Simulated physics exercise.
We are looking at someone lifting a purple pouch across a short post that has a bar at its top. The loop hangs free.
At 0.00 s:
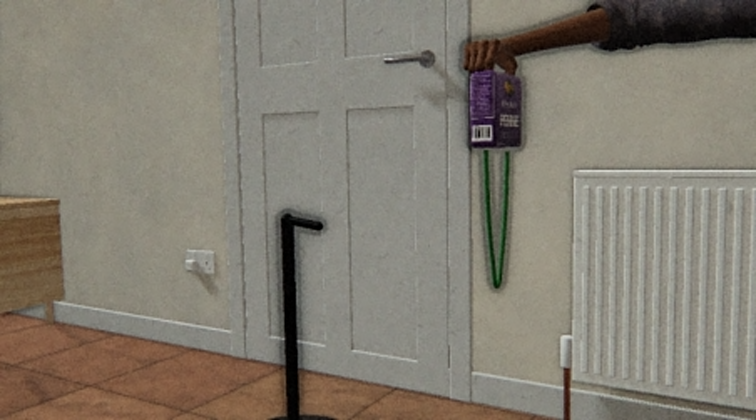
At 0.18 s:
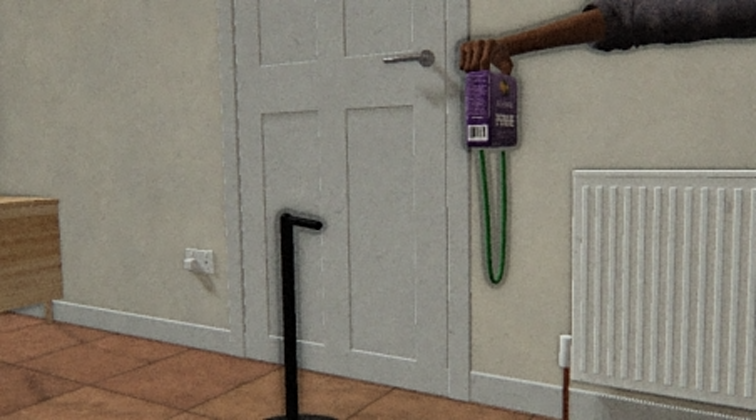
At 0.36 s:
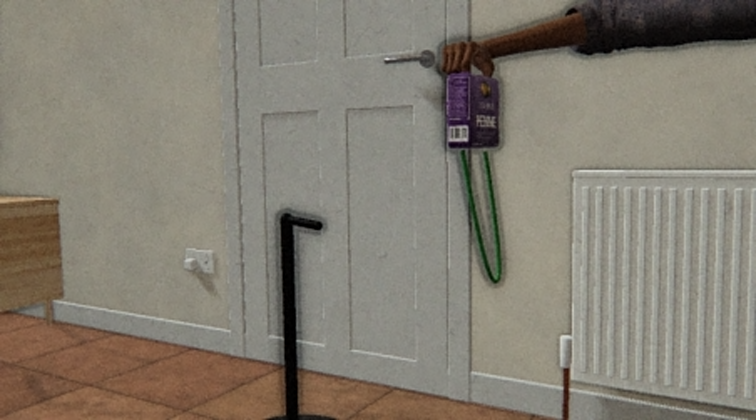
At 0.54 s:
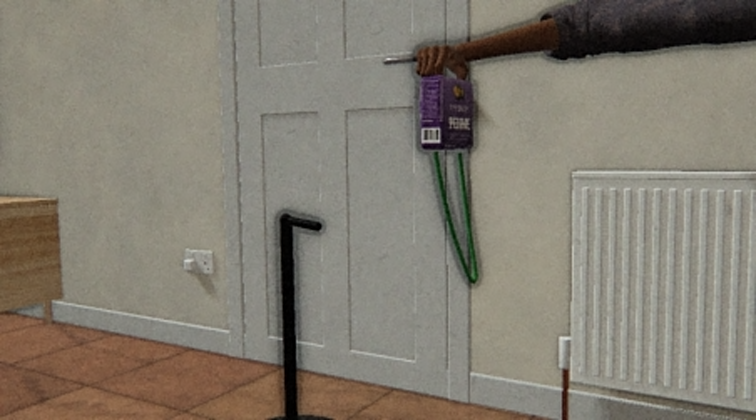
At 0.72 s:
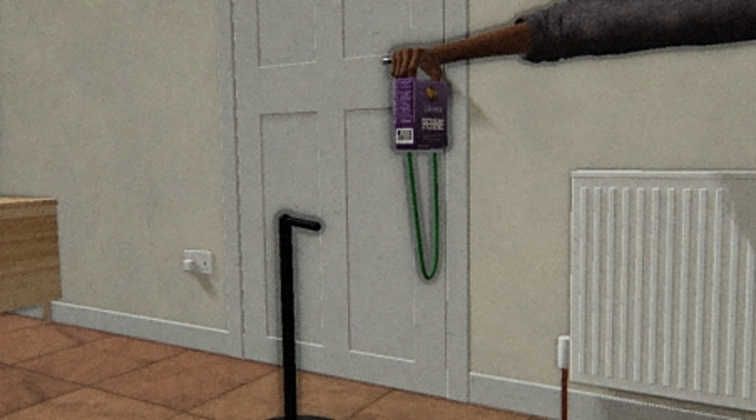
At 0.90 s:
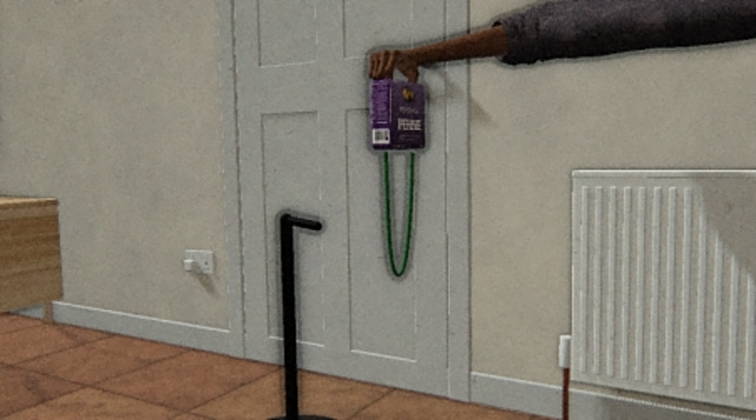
In a room with a tiled floor, a hand carries a looped purple pouch left.
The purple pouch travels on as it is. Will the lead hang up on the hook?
Outcome: The purple pouch gets caught.
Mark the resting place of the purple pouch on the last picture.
Around (223, 125).
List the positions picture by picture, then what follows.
Purple pouch (497, 111); hook tip (319, 226), in the first frame.
Purple pouch (493, 111); bottom of the loop (496, 282), in the second frame.
Purple pouch (474, 112), in the third frame.
Purple pouch (448, 115); bottom of the loop (474, 282), in the fourth frame.
Purple pouch (422, 115), in the fifth frame.
Purple pouch (399, 116); bottom of the loop (398, 275); hook tip (318, 226); hook points towards it, loop hangs below the hook, in the sixth frame.
After 1.26 s, pouch nearing the post near (354, 118).
After 1.76 s, pouch over the post near (298, 121).
After 2.34 s, pouch past the post near (239, 124).
In the end, pouch past the post near (223, 125); loop tight round the post, hand stopped. The purple pouch is jerked back by its loop.
